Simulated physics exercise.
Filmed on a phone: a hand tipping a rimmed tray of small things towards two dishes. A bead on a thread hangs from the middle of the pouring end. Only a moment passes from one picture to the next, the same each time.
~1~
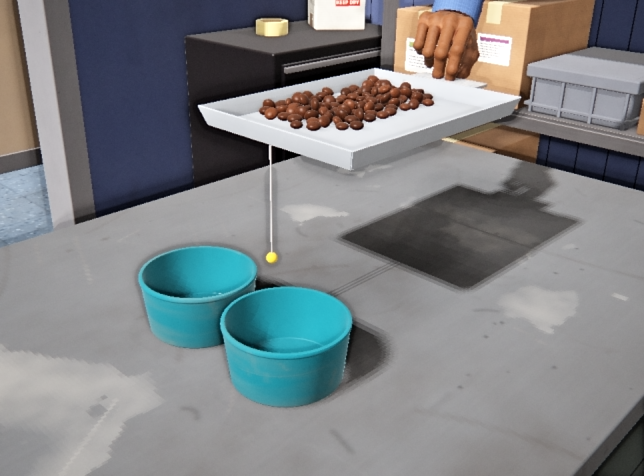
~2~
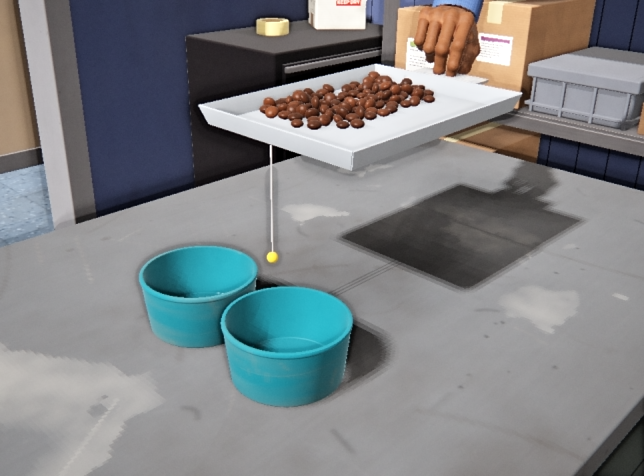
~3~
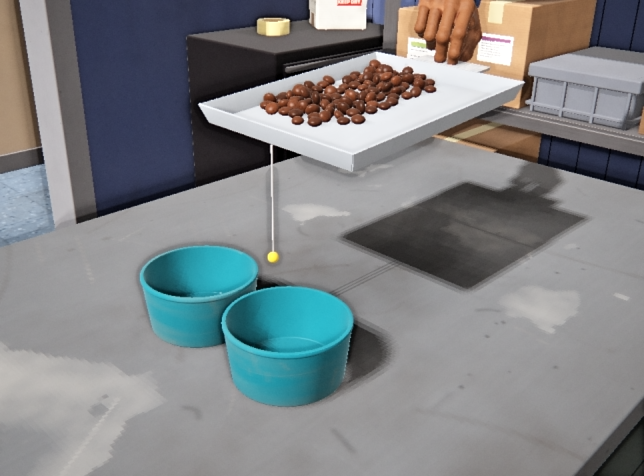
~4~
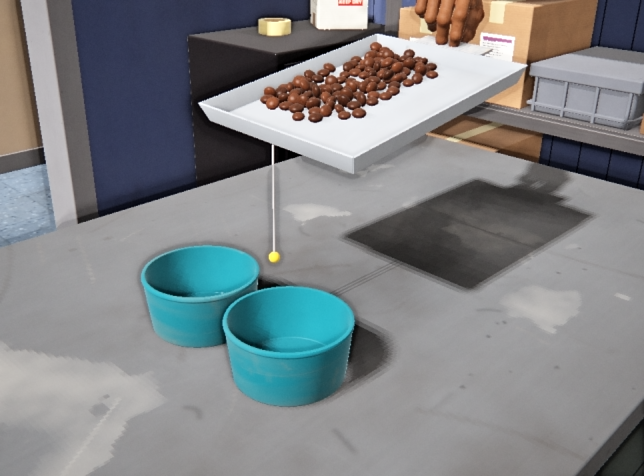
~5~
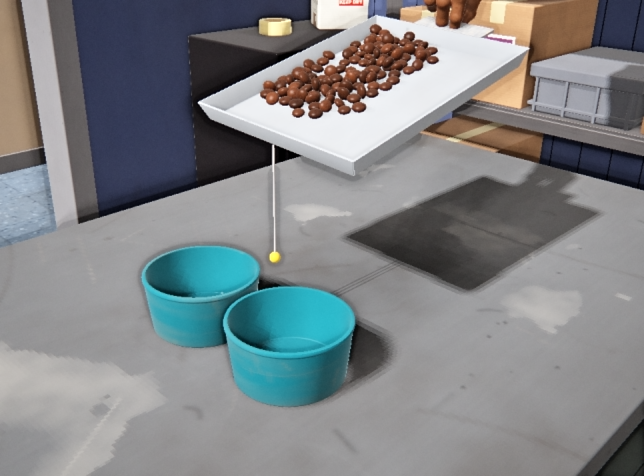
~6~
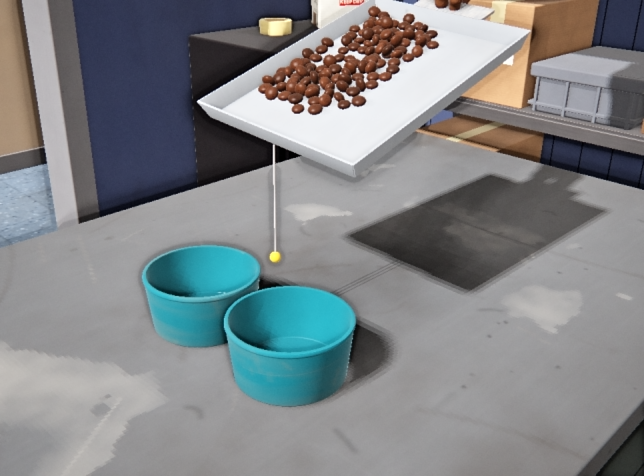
At the start, a hand holds a white rimmed tray of small brown drops almost level above two teal dishes on a grey table. The hand raises the far end, gradually tilting the tray towards the viewer, its near right corner lowest, while the drops stay heaped and the dishes remain still.
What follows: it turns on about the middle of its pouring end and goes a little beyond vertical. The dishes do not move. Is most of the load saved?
Together they catch the larger part.
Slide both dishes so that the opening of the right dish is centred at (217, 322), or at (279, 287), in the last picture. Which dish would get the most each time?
In turn: The right-hand dish; the dish on the right.
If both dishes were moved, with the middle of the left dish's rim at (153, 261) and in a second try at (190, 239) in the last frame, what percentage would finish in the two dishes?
First some 50, then 30 per cent.
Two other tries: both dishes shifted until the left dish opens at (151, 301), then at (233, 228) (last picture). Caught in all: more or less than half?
The first try: Under half. The second: Under half.
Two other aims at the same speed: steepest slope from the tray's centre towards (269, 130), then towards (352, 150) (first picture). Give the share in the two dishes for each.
First some 60, then 60 per cent.
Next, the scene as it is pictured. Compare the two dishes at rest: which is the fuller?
More ends in the right one.
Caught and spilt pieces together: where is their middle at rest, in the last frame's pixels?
At about (281, 357).
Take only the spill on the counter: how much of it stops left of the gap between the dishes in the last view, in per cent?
It comes to 60 per cent or so.
Shortly afterwards, tray tipped steeply; near two thirds on the tray; only a few in the right dish; near a quarter in the air.
Next, tray tipped past a quarter turn; only a few on the tray; near two thirds in the right dish; a little in the left dish; a little outside both; a little in the air.
Some moments later, tray tipped past a quarter turn; the bulk in the right dish; a little in the left dish; a little outside both.
In the end, tray tipped past a quarter turn; the bulk in the right dish; a little in the left dish; a little outside both.
